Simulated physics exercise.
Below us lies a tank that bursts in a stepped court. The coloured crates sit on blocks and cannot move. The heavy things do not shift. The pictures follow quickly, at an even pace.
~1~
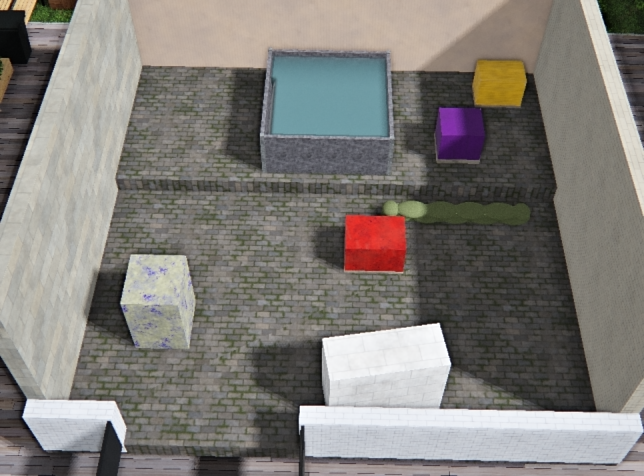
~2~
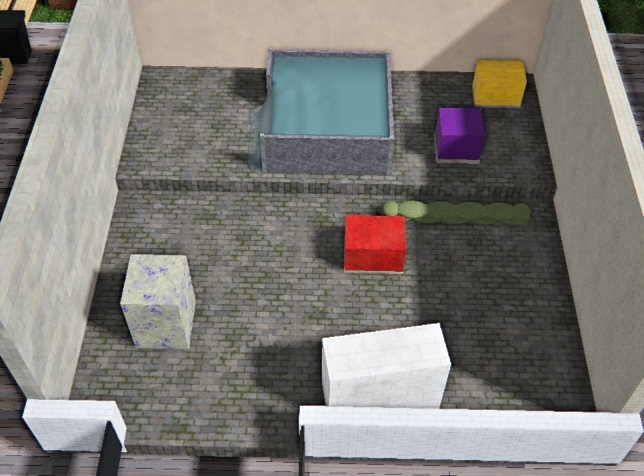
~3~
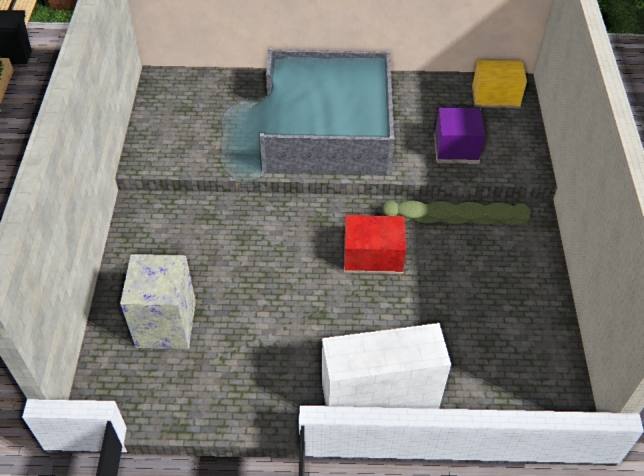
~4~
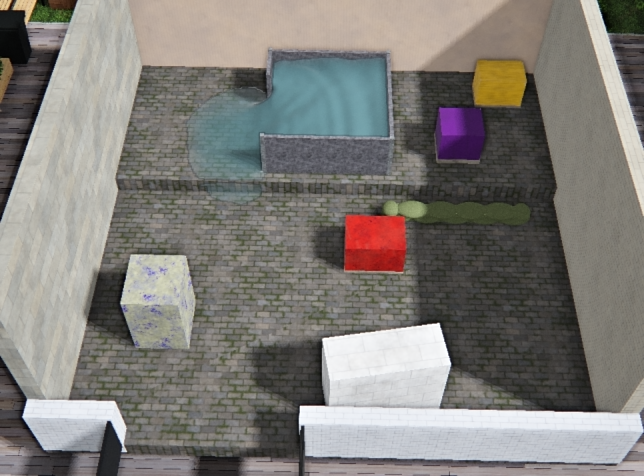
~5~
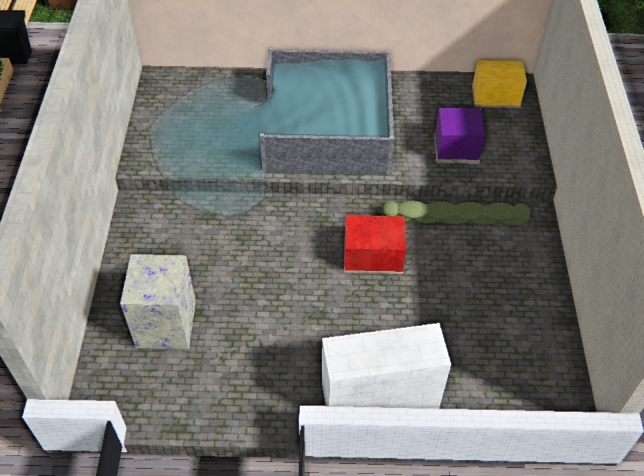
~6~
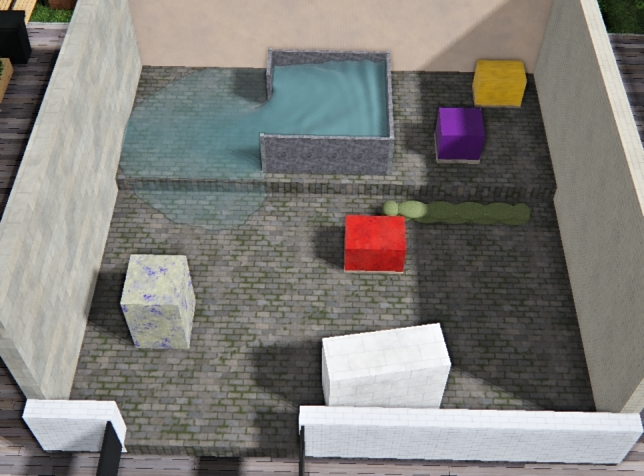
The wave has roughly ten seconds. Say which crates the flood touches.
One by one: The purple crate escapes dry; the yellow crate is wetted; the red crate is wetted.
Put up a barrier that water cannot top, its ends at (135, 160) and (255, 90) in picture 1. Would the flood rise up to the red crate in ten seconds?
Then: Red is topped.
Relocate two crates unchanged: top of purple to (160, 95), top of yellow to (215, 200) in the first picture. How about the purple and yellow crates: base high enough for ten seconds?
In short: Purple crate is topped; yellow crate ends up wet.
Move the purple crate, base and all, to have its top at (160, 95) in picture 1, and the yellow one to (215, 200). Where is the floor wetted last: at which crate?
Last comes the red one.
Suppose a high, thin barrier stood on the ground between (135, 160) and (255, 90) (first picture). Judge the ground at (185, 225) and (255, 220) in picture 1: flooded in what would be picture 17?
In turn: Awash, not flooded.
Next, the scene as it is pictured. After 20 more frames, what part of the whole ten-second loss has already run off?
About 10 per cent.
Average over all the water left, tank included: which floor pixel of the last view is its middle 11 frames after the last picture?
I would point to (235, 146).
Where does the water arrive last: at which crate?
The one in purple.
A moment on, water covers 20 % of the floor; the purple crate not reached, the yellow crate not reached, the red crate not reached.
Next, water covers 25 % of the floor; the purple crate not reached, the yellow crate not reached, the red crate not reached.
Then, water covers 40 % of the floor; the purple crate not reached, the yellow crate not reached, the red crate not reached.
Later, water covers 70 % of the floor; the purple crate water round its plinth, the yellow crate water round its plinth, the red crate water round its plinth.
In the end, water covers 90 % of the floor; the purple crate stayed above the water, the yellow crate was topped, the red crate was topped.
